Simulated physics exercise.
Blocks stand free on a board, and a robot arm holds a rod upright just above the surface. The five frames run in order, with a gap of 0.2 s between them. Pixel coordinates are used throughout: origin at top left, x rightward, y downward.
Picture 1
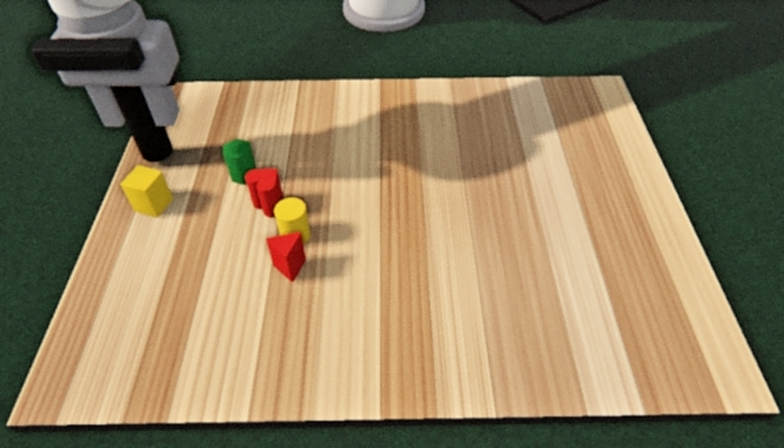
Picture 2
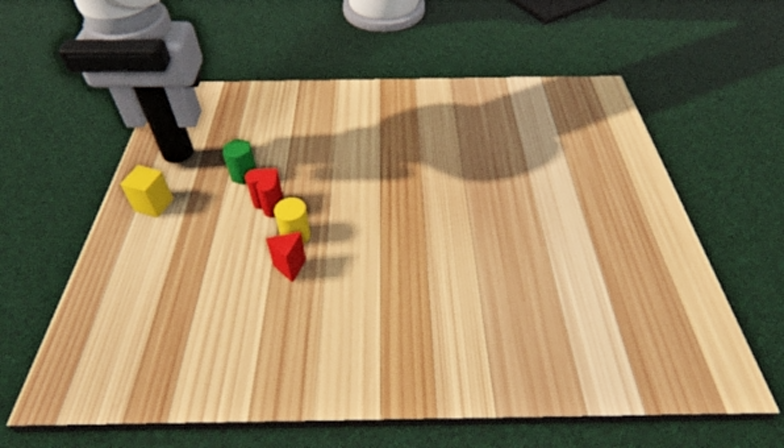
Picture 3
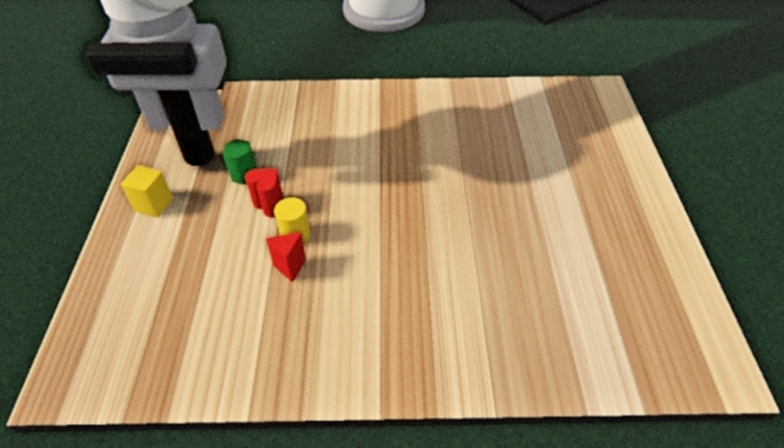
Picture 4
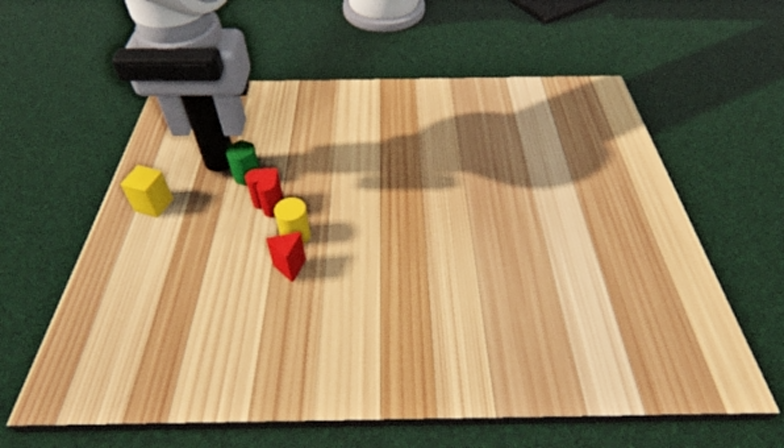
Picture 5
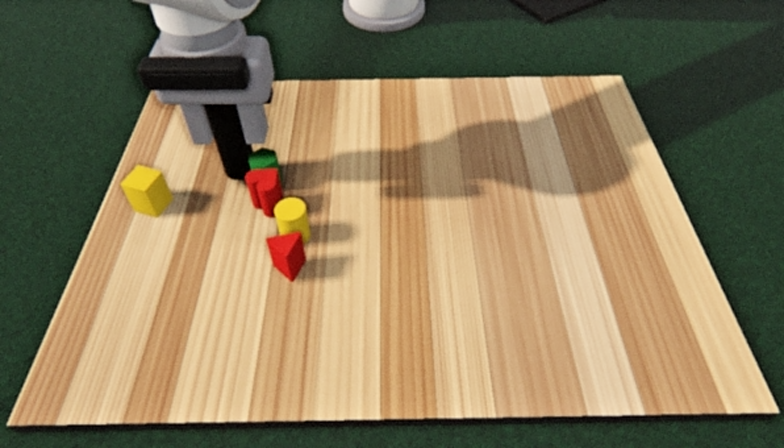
Robot arm moving a black rod rightward across a striped wooden board, nudging a green block to the right behind a red one.
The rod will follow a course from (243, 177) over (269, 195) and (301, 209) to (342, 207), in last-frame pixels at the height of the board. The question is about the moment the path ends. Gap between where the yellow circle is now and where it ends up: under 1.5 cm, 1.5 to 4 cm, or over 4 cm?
Overall it shifts between 1.5 and 4 cm.
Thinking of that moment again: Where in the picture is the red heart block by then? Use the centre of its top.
It sits at (288, 209).
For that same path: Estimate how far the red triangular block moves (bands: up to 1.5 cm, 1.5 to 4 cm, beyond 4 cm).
Below 1.5 cm.
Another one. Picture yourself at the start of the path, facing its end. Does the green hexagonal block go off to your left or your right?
Left-hand side.
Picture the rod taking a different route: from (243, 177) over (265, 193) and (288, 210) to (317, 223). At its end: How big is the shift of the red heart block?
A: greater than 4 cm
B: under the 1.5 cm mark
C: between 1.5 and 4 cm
The correct letter is A.
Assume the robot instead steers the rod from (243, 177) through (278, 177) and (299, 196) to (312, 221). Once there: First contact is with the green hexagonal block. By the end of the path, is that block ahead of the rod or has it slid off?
Answer: Still ahead.
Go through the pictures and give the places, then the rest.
Rod tip (158, 152); block tops, green hexagonal block (236, 148); red heart block (263, 178); red triangular block (284, 242); yellow circle (290, 209), in the first frame.
Rod (178, 153); blocks unchanged, in the second frame.
Rod (200, 156); blocks unchanged, in the third frame.
Rod (220, 161); green hexagonal block (240, 149), in the fourth frame.
Rod (241, 170); green hexagonal block (263, 157); red heart block (263, 178); red triangular block (284, 242); yellow circle (290, 209), in the fifth frame.
On the path given first. One third of the way, rod (268, 189); green hexagonal block (294, 164), turned 60° anticlockwise; red heart block (275, 190), turned 15° clockwise.
Two thirds of the way, rod (301, 202); green hexagonal block (315, 163), turned 110° anticlockwise; red heart block (288, 209), turned 70° clockwise; red triangular block (287, 246), turned 40° clockwise; yellow circle (302, 228).
At the end, rod (341, 200); green hexagonal block (322, 159), turned 140° anticlockwise; red heart block (288, 209), turned 70° clockwise; red triangular block (287, 246), turned 40° clockwise; yellow circle (302, 228).
